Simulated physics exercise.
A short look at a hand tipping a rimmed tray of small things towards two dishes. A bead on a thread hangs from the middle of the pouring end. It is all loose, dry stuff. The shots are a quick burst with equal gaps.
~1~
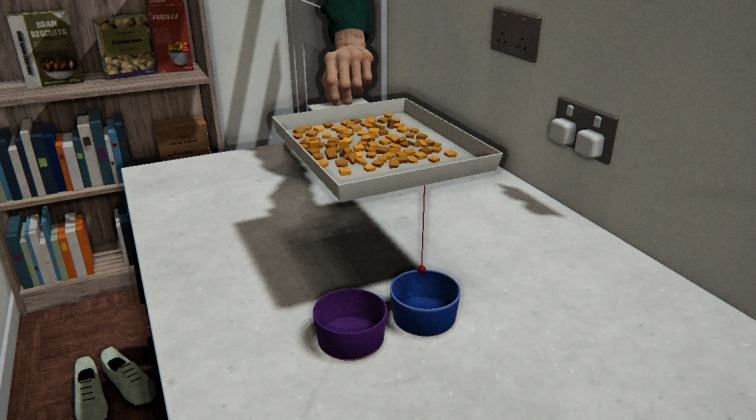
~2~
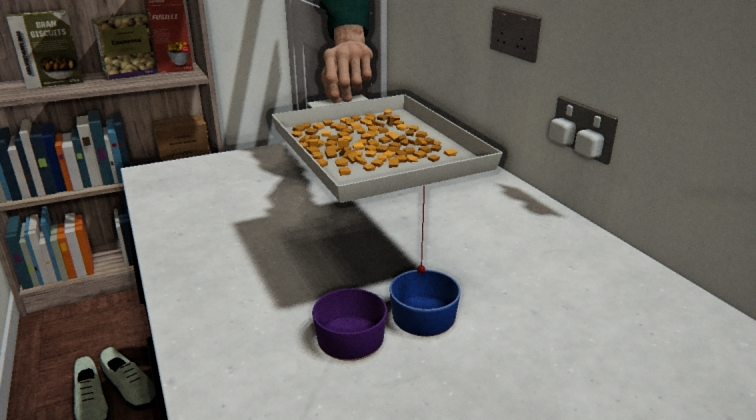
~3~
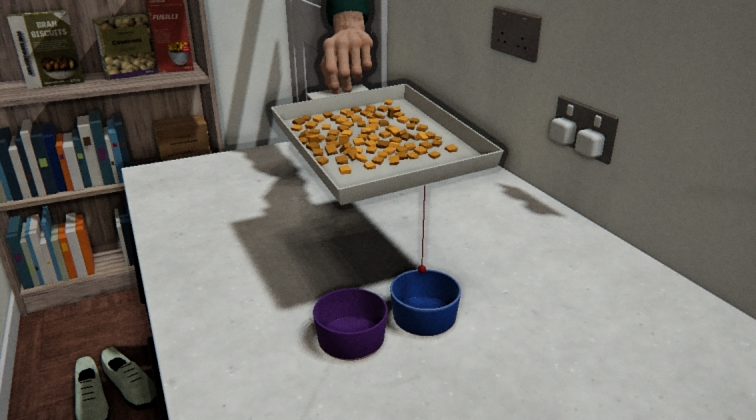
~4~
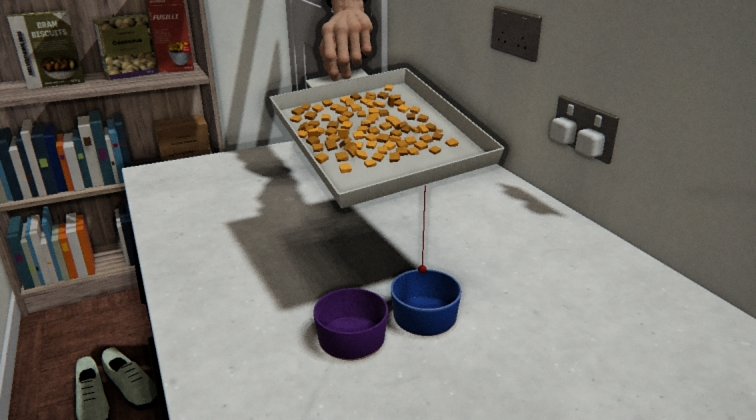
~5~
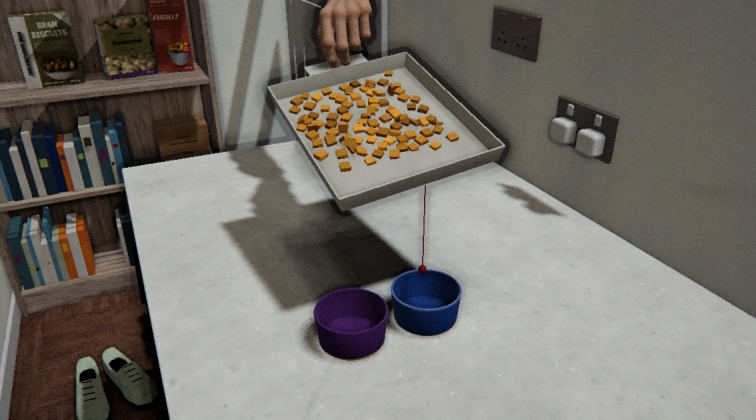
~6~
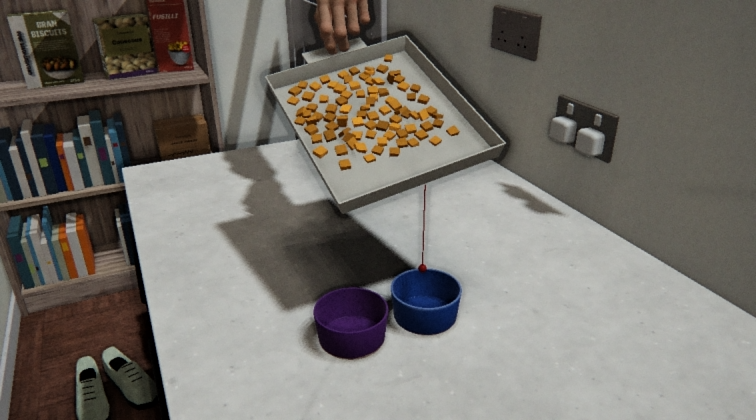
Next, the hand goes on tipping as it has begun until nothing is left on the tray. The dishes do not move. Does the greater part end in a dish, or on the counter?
Together they catch over half.
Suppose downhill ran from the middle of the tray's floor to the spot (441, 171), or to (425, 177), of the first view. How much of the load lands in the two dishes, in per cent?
Near 10 % and 20 %.
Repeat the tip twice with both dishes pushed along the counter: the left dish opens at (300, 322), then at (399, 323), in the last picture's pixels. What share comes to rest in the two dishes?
About 60 and 20 per cent.
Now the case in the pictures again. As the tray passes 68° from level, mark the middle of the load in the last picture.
Close to (366, 169).
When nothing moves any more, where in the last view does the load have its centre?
At about (363, 326).
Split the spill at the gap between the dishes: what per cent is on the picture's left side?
About 60 per cent.
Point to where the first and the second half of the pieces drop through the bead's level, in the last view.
Around (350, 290) and then (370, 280).
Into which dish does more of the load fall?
It is left.
Shortly afterwards, tray tipped steeply; the whole lot on the tray.
Next, tray tipped past a quarter turn; near two thirds on the tray; near a quarter in the left dish; only a few in the right dish; only a few outside both; a little in the air.
Some moments later, tray tipped past a quarter turn; near two thirds in the left dish; a little in the right dish; near a quarter outside both.
In the end, tray tipped past a quarter turn; near two thirds in the left dish; a little in the right dish; near a quarter outside both.
